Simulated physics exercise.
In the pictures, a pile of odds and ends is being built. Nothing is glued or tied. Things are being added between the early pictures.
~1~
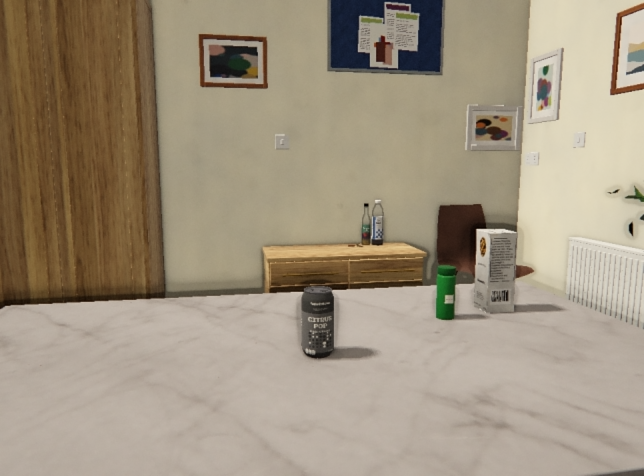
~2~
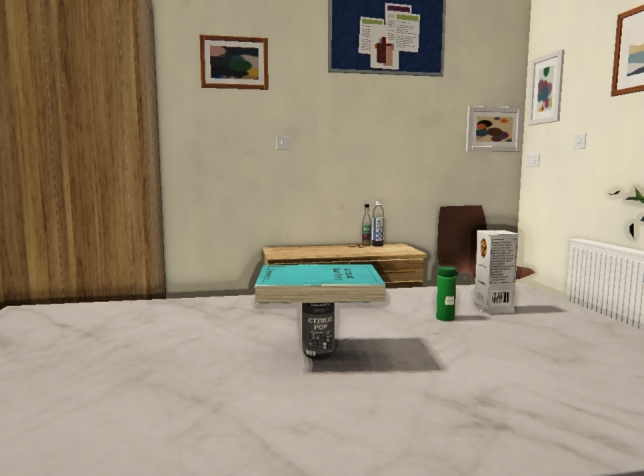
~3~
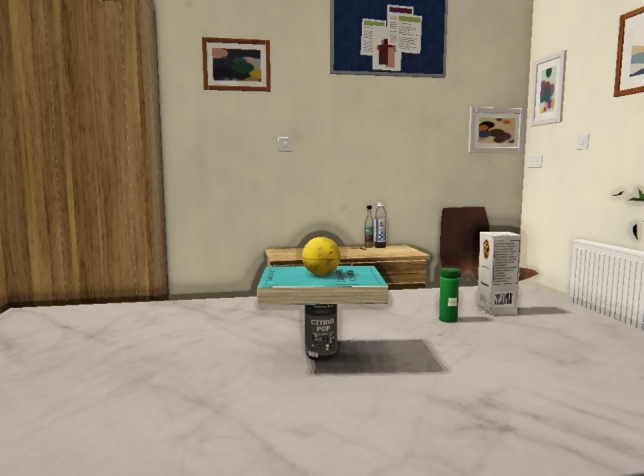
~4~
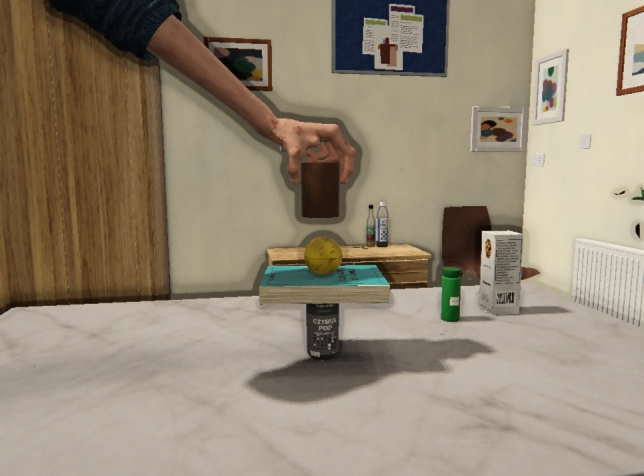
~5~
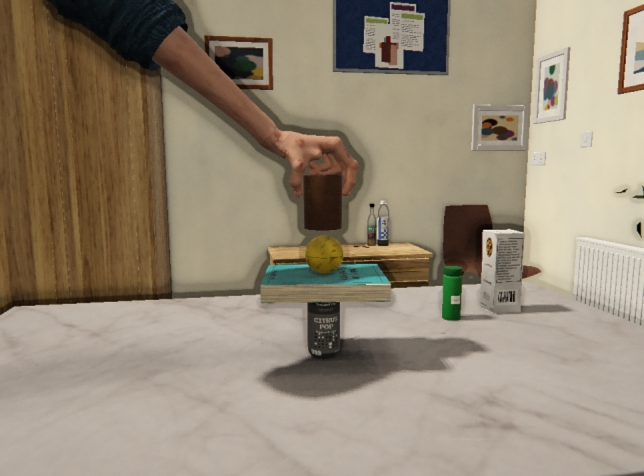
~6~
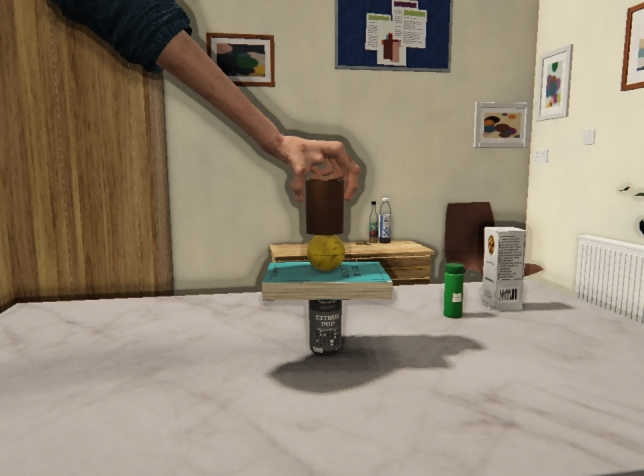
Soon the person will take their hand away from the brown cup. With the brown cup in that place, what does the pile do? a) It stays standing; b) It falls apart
The answer is b.
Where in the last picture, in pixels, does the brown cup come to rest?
Roughly at pixel (191, 337).
Then, 0.60 s past the last view, brown cup now fallen.
Then, 0.70 s past the last view, things are still on the move.
Then, 0.80 s past the last view, as before.
Then, 1.40 s past the last view, nothing new.
Finally, fallen, brown cup; the other 5 still in place. Final places as the last picture's camera would see them, brown cup near (191, 337). The pile comes apart.
